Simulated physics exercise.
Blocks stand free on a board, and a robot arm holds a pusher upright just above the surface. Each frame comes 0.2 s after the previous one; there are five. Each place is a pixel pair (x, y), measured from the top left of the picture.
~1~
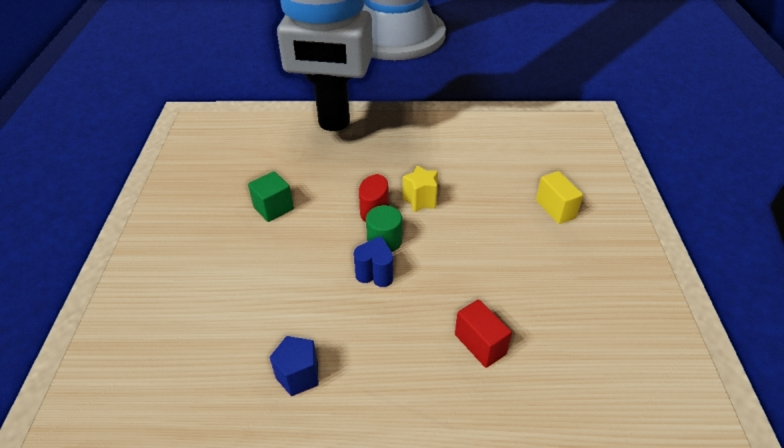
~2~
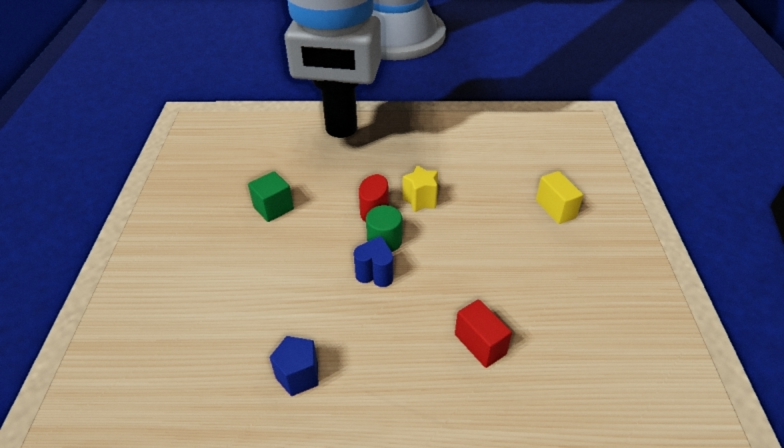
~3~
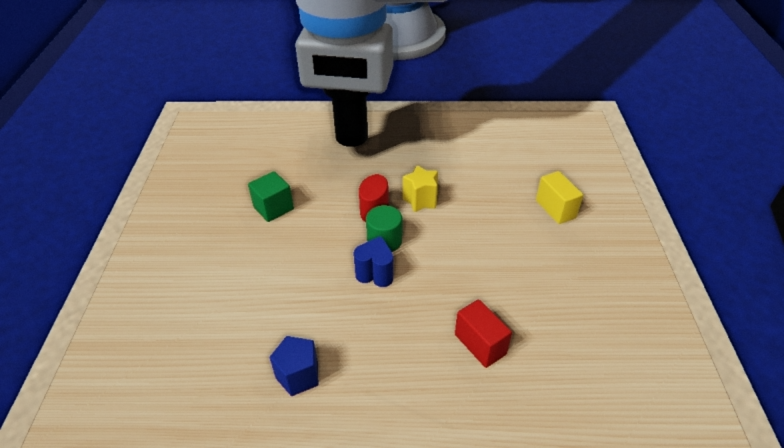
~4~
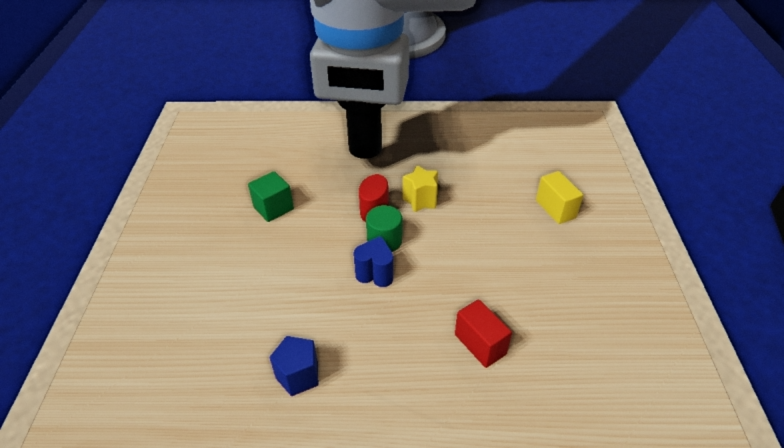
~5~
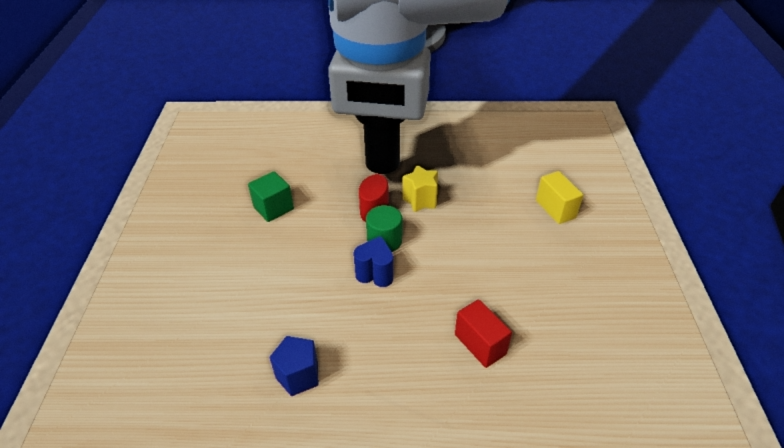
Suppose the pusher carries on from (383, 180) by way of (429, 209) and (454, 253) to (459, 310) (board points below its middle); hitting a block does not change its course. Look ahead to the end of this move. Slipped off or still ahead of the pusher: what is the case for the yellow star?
The pusher no longer has it in front.
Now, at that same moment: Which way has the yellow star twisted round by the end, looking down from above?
I'd predict that, seen from above, the yellow star rotates counter-clockwise.
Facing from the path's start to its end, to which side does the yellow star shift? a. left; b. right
I'll go with a - left.
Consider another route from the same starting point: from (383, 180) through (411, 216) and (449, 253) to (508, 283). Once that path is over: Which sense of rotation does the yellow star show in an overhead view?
It rotates counterclockwise.
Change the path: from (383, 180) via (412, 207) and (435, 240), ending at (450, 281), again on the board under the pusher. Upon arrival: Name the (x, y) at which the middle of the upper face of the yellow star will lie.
Top centre: (464, 202).
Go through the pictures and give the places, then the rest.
The first picture shows tip of the pusher (334, 123), middles of tops, yellow star (422, 176), red oblong block (485, 321).
The second picture shows pusher (342, 129), nothing pushed.
The third picture shows pusher (352, 137), nothing pushed.
The fourth picture shows pusher (365, 149), nothing pushed.
The fifth picture shows pusher (383, 164), yellow star (422, 176), red oblong block (485, 321).
What follows on the original path. One third of the way, pusher (431, 193); yellow star (460, 198).
Two thirds of the way, pusher (456, 237); yellow star (490, 222), turned 55° anticlockwise.
At the end, pusher (461, 293); yellow star (490, 222), turned 55° anticlockwise; red oblong block unmoved.
